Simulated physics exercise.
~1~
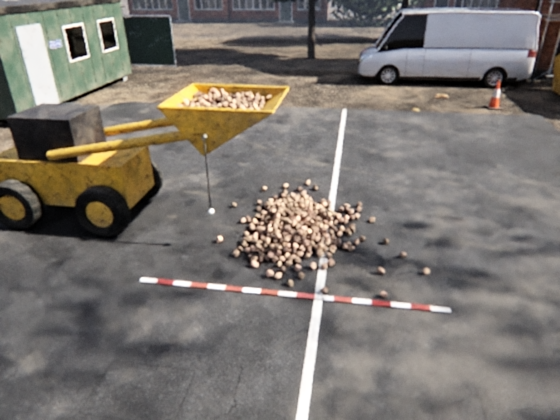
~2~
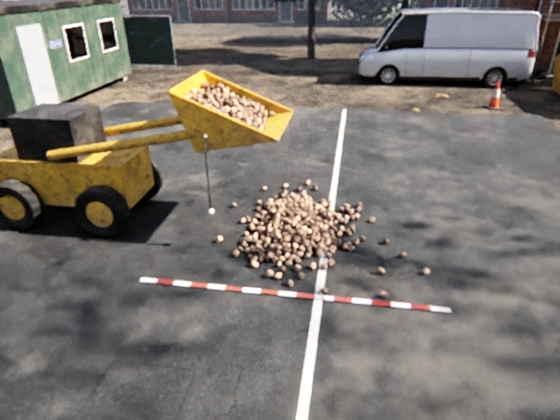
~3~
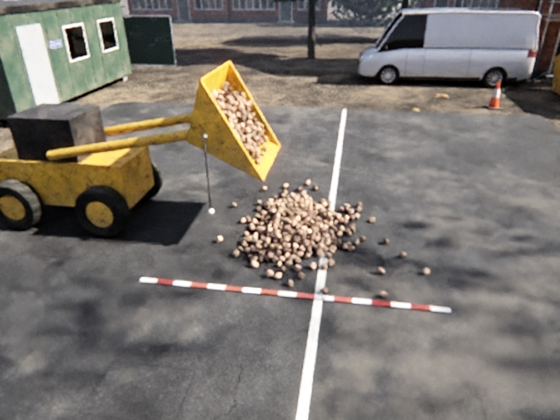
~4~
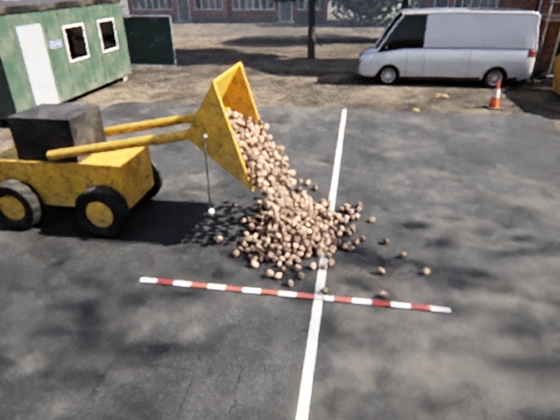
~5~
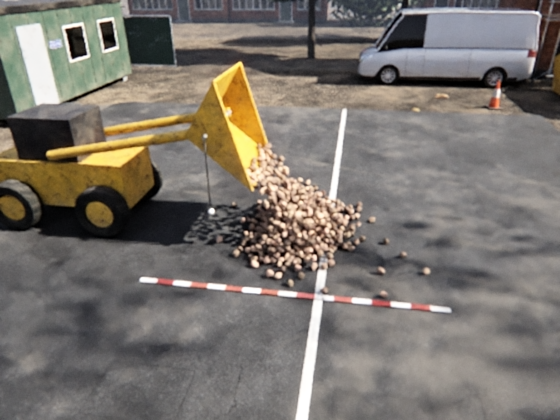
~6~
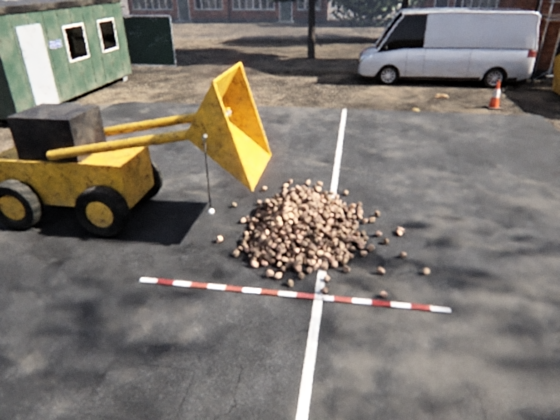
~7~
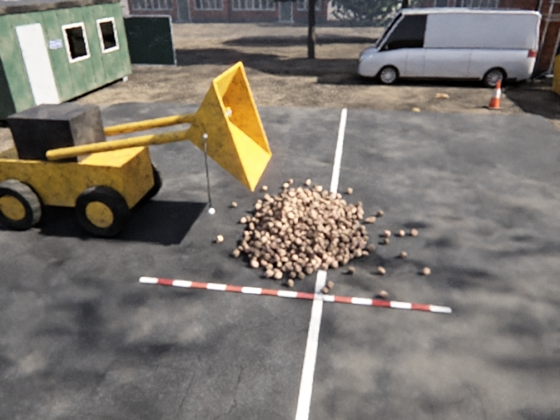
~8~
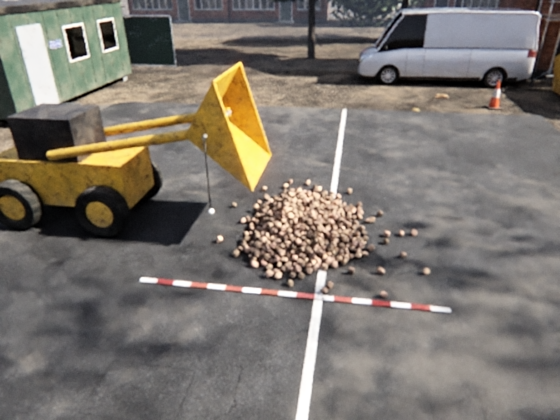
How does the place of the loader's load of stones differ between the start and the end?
At the start the load sat up in the yellow bucket, and by the end it lay on the ground, heaped with the older stones around the white line.
